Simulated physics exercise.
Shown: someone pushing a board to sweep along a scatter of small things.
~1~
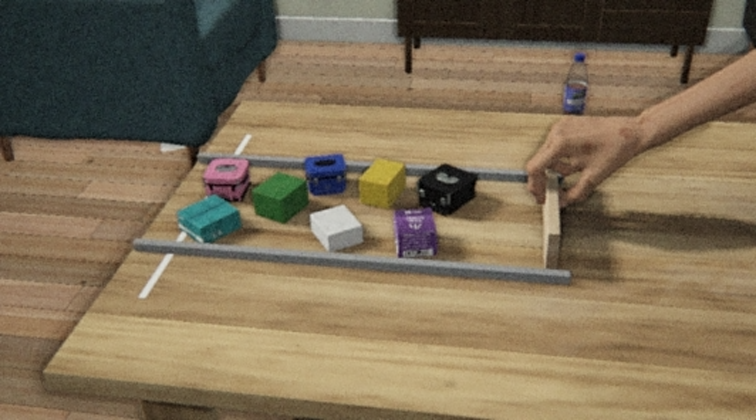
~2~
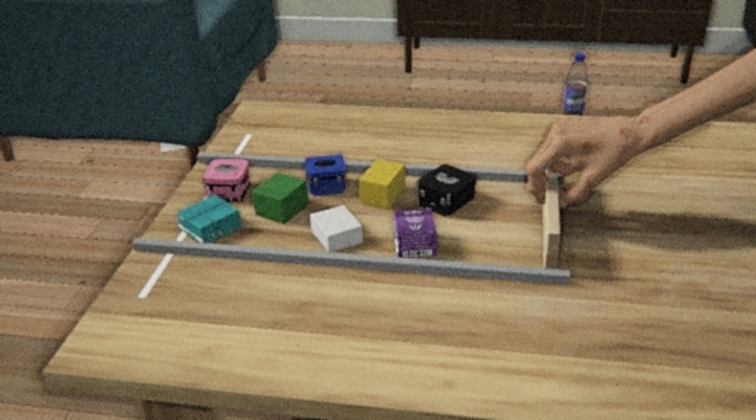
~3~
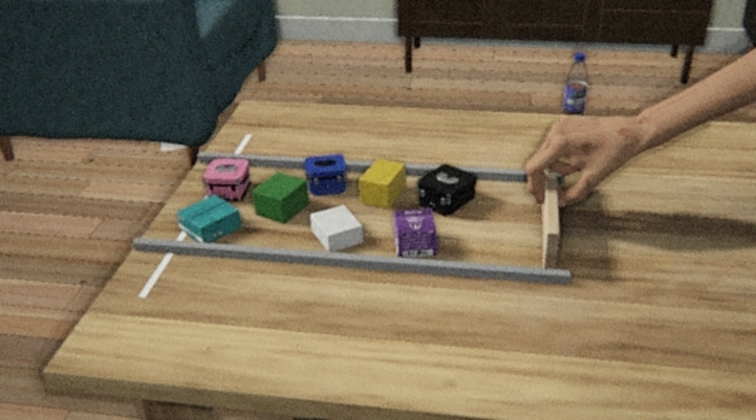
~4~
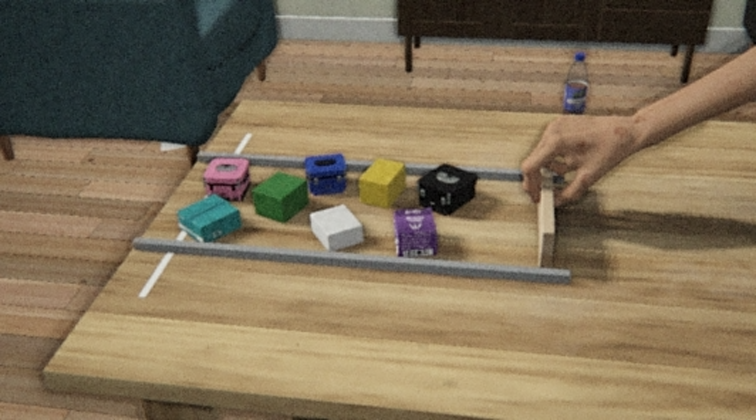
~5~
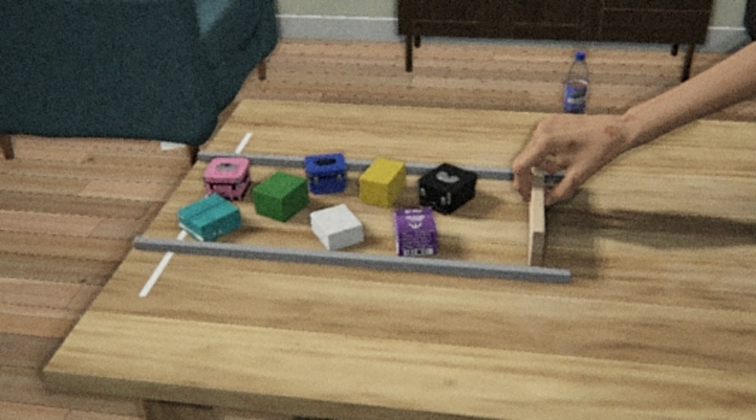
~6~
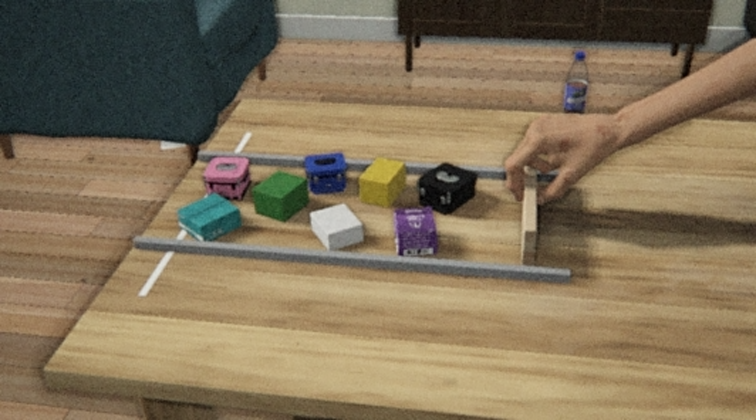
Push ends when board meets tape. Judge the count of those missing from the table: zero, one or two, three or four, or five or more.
The fallen count comes to five or more.
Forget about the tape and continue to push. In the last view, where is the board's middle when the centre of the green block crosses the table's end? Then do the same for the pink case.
The middle is at (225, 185) when it's the green block, and at (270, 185) when it's the pink case.
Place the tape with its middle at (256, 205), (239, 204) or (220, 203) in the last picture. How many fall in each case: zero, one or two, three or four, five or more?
The falls would be either one or two; either three or four; three or four.
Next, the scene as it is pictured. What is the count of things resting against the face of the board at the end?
2 in contact.
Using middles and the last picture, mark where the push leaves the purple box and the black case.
Roughly (168, 214), and the other roughly (191, 179).
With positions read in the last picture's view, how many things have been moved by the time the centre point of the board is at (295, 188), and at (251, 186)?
The first count is 8, and then it's 8.
Early on, none off yet; pink case at rest near (228, 179); turquoise box at rest near (210, 218); green block at rest near (281, 196).
A while later, none off yet; pink case travelled a little near (216, 178); turquoise box at rest near (210, 218); green block travelled about its own width near (253, 195).
Further along, none off yet; pink case leaning well over near (160, 185); turquoise box travelled about its own width near (143, 220); green block travelled well along near (187, 192).
Finally, the number that fall off is five or more; lost, yellow block, white block, blue case, green block, turquoise box and pink case.
